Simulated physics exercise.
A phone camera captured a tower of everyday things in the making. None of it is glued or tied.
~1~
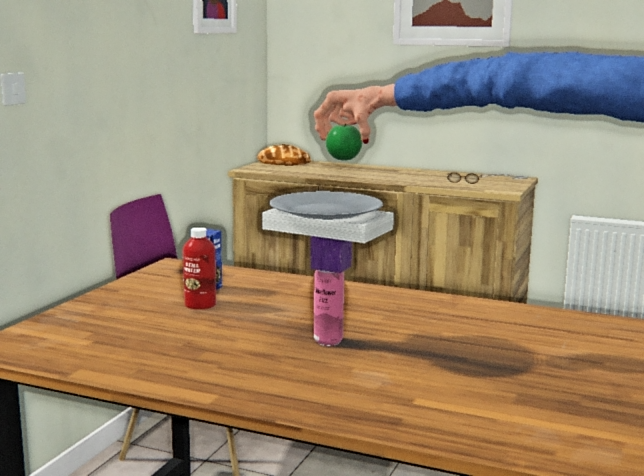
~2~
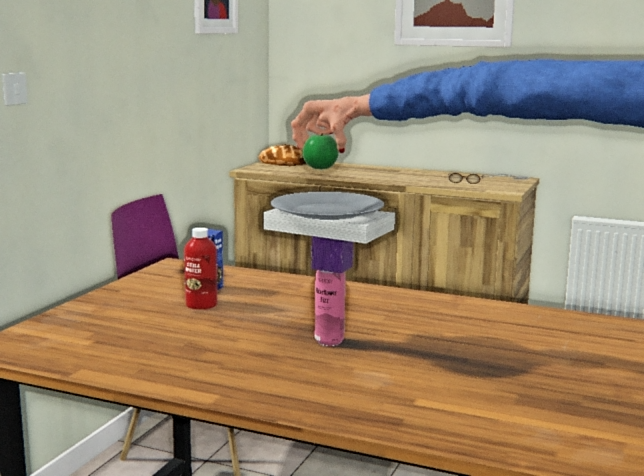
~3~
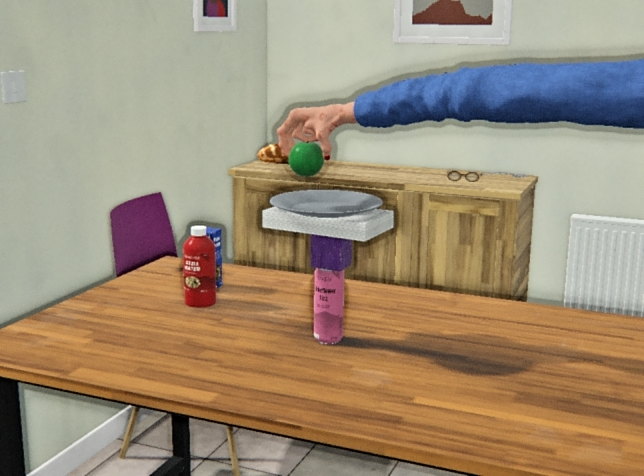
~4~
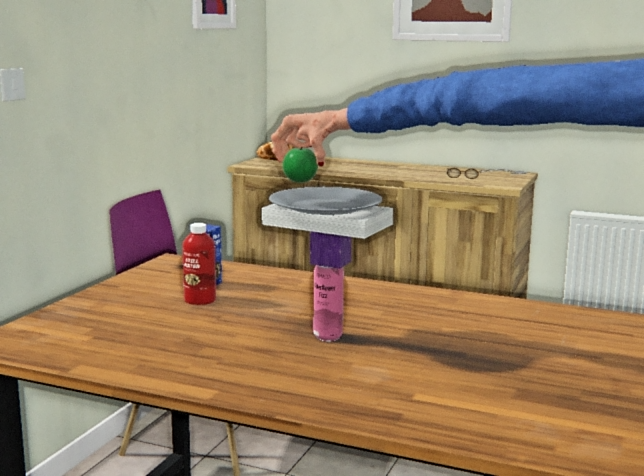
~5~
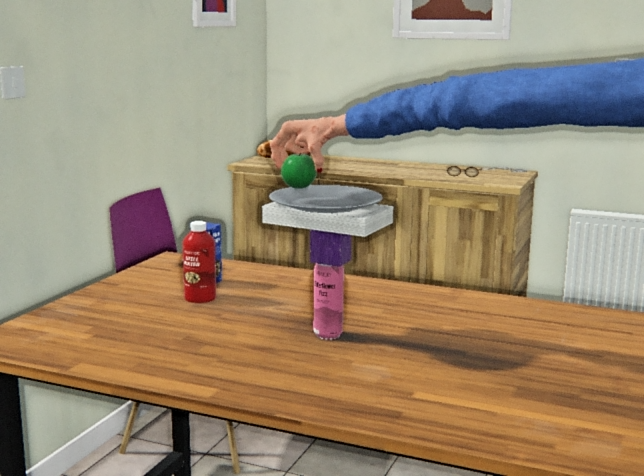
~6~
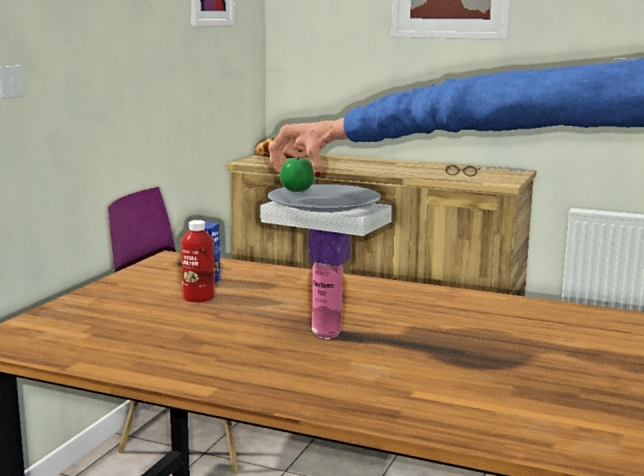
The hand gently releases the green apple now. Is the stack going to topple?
I expect nothing will drop.
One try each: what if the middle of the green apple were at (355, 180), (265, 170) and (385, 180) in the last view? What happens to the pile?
Case one: It stands firm; case two: It topples; case three: It topples.
Then, 0.80 s later than the last frame, all is still.
Then, 1.90 s later than the last frame, green apple resting near (297, 175).
When it is over, all 7 as before. End places, in pixels of the last picture, green apple near (297, 175). The pile keeps its balance.
